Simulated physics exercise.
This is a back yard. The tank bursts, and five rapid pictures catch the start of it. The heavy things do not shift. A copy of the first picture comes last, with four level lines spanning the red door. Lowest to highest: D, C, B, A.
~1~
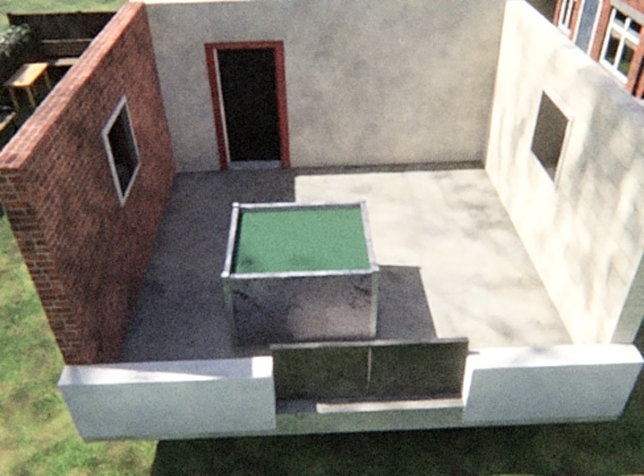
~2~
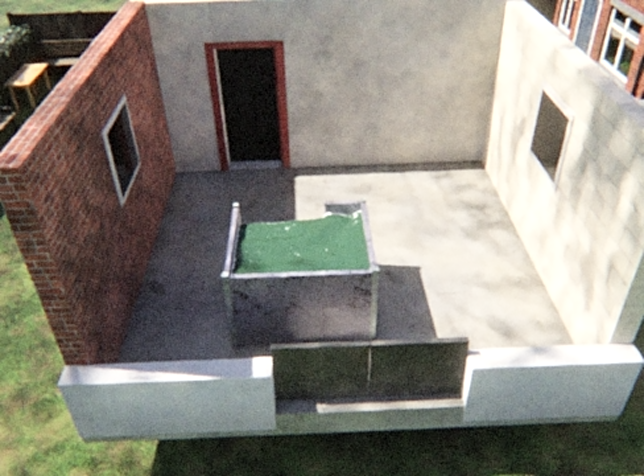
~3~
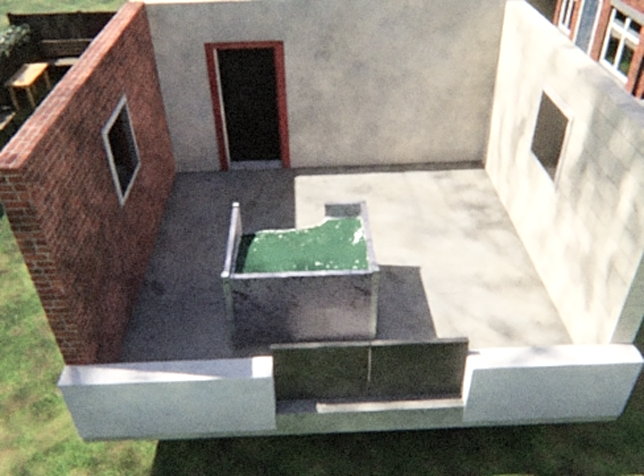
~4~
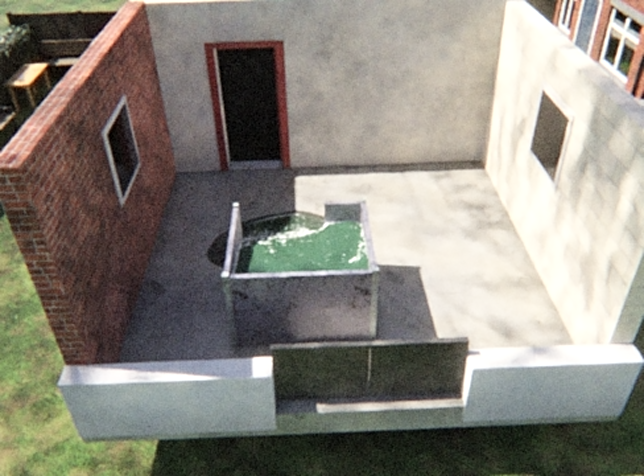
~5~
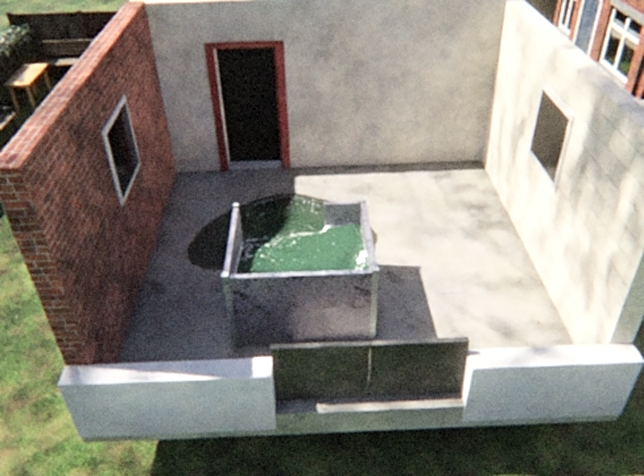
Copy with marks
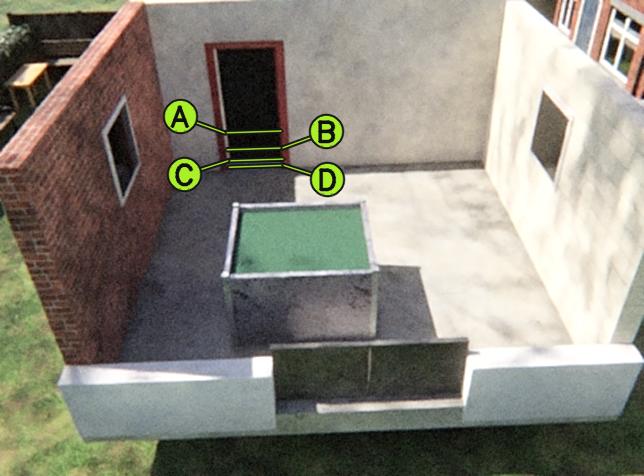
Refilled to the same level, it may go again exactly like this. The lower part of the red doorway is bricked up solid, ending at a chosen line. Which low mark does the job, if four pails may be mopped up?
Take B.
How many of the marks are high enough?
Two.
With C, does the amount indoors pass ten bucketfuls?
Yes.
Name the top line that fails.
C.
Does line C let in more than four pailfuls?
Yes.
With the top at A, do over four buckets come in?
No.
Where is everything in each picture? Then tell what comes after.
The first picture shows water in the tank at rest, its middle at (300, 242); foot of the red doorway at (256, 169); shut gate at (370, 350).
In the second picture, water covers 1 % of the ground, its front hidden from here.
In the third picture, water covers 4 % of the ground, its front hidden from here.
In the fourth picture, water covers 9 % of the ground, its front hidden from here.
The fifth picture shows front seen at (302, 197), 15 % of the ground wet.
On the marked copy, A at (253, 131); B at (254, 148); C at (255, 159); D at (256, 166); from the bottom up D, C, B, A.
Choosing A, nothing gets over.
Choosing B, a splash gets over, under a bucket.
Choosing C, some 15 bucketfuls get in.
Choosing D, dozens of bucketfuls pour in.
